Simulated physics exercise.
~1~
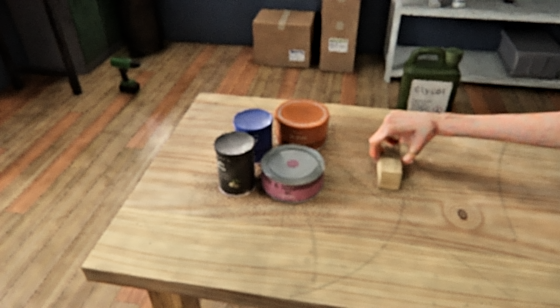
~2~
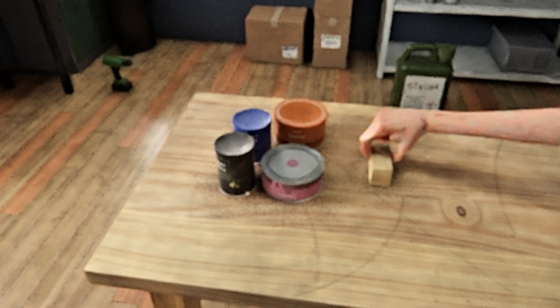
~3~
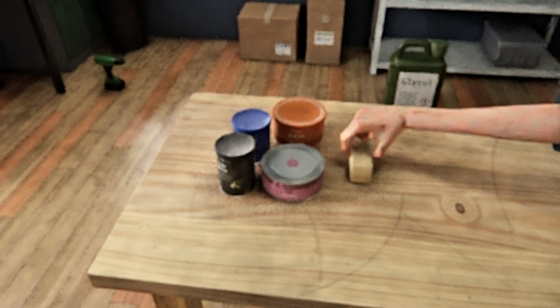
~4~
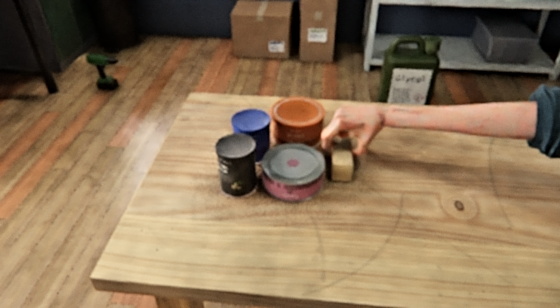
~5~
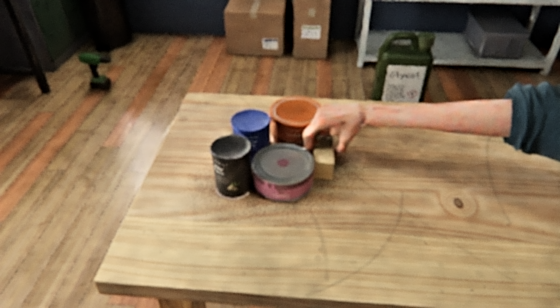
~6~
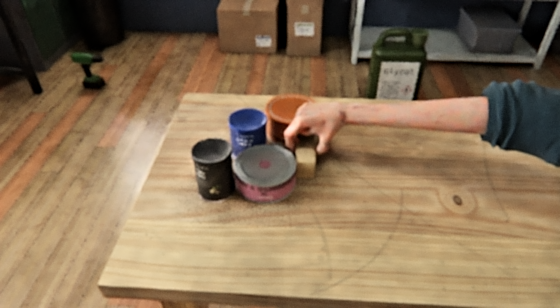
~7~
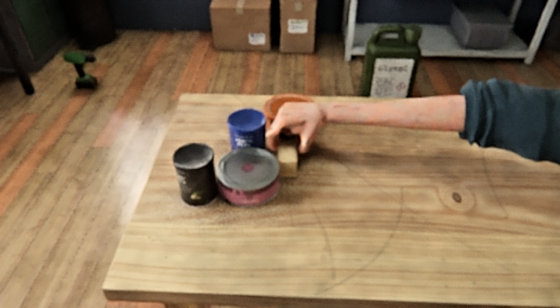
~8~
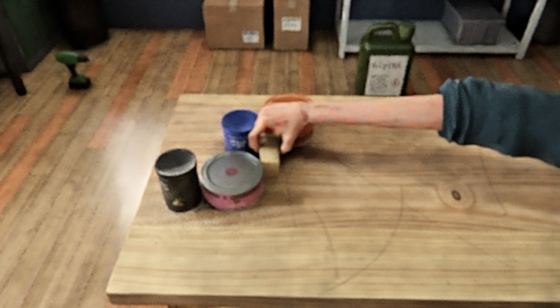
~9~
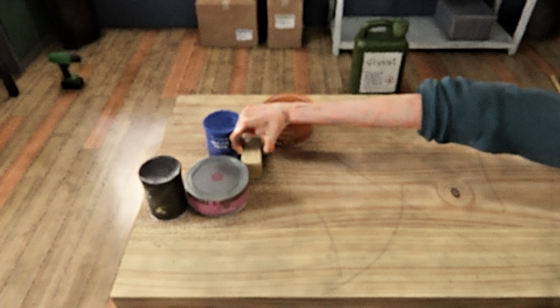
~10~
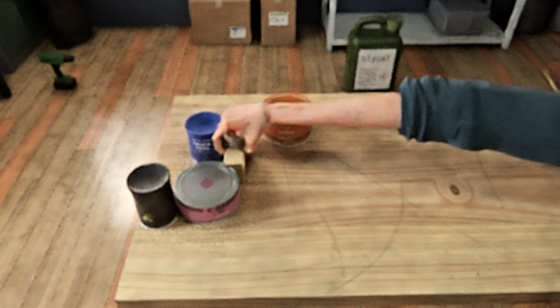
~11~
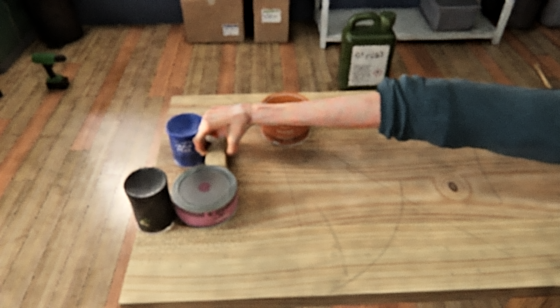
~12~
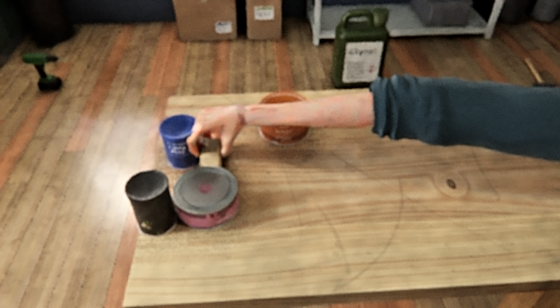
Hand sliding a small block left across a wooden table, pushing pink, black, then blue containers toward the edge, all staying upright.
